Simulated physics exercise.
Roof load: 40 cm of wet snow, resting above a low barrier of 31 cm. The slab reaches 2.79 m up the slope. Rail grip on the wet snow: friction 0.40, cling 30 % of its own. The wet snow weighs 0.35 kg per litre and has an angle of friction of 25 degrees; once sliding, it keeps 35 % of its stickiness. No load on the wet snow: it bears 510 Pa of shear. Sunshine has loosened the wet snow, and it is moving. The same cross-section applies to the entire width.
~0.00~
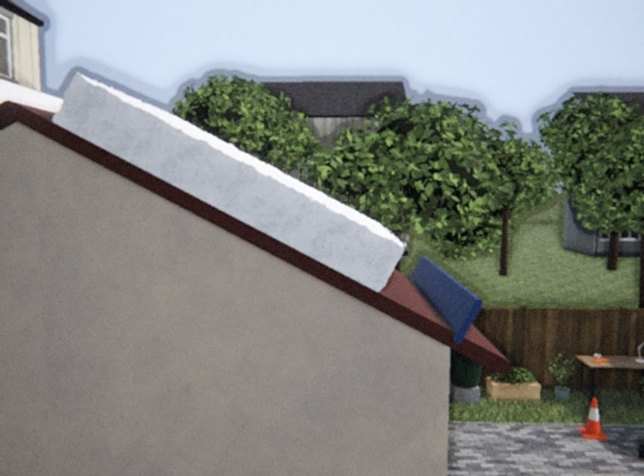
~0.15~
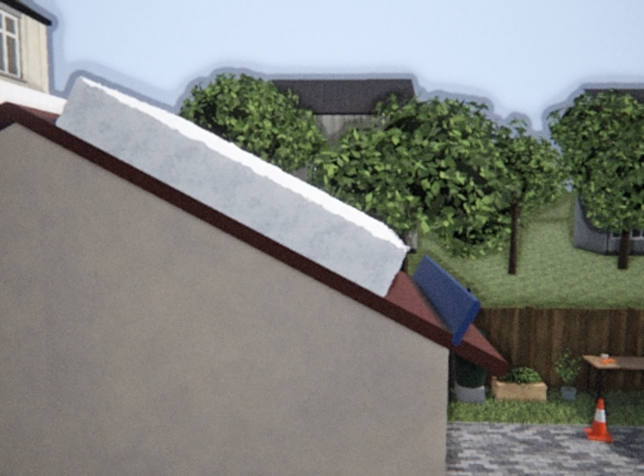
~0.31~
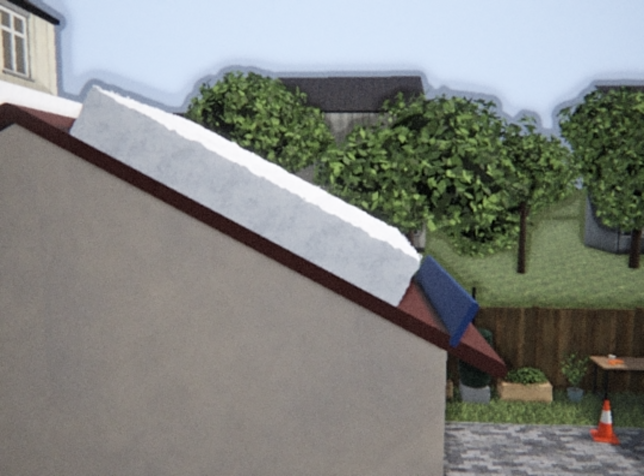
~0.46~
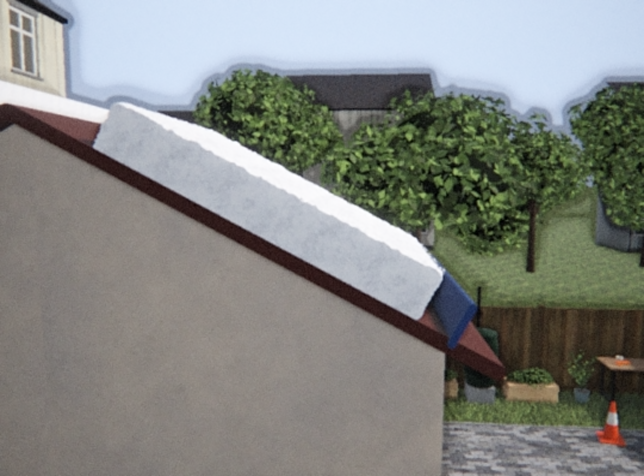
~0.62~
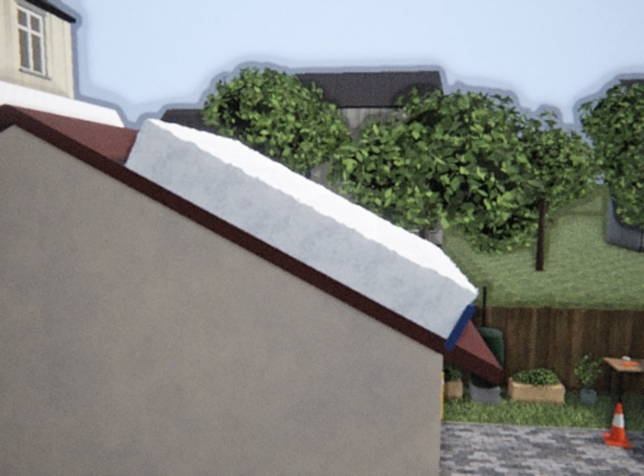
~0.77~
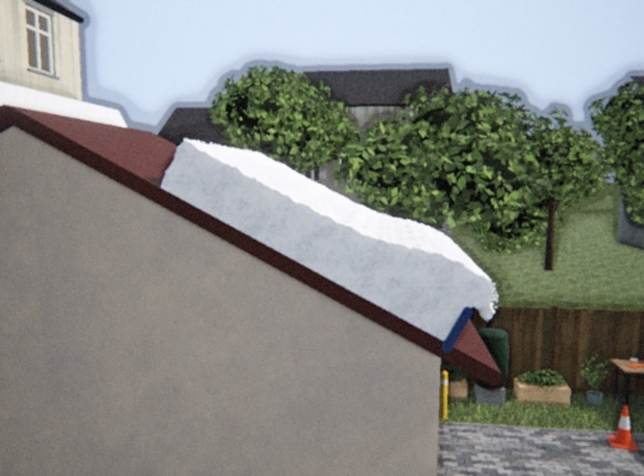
At first, a long, thick slab of wet snow lies on a sloping dark red roof, just above a low blue barrier. It slides down to the right, baring more roof behind it, then presses against the barrier and bulges over its top, its surface turning uneven and cracked.
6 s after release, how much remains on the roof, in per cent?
Roughly 60 per cent is still up there.
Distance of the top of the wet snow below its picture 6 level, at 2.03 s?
Around 0.4 metres, give or take.
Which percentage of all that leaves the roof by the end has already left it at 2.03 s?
Reading: Approx. 90 per cent.
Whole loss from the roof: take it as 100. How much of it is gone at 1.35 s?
The value is close to 50 %.
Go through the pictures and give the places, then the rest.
In the first frame, leading edge of the wet snow at (403, 252).
In the second frame, leading edge of the wet snow at (406, 256), its middle shifted 4.6 cm.
In the third frame, leading edge of the wet snow at (418, 265), its middle shifted 17 cm.
In the fourth frame, leading edge of the wet snow at (442, 280), its middle shifted 38 cm.
In the fifth frame, leading edge of the wet snow at (474, 295), its middle shifted 68 cm, 3 % of it past the rail, in one piece.
In the sixth frame, leading edge of the wet snow at (498, 294), its middle shifted 95 cm, 9 % of it past the rail, cracking.
After 1.35 s, 78 % of the snow is on the roof.
After 2.03 s, 65 % of the snow is on the roof.
After 2.72 s, 60 % of the snow is on the roof.
After 3.40 s, 60 % of the snow is on the roof.
After 6.00 s, at the end, 60 % of the snow is on the roof.
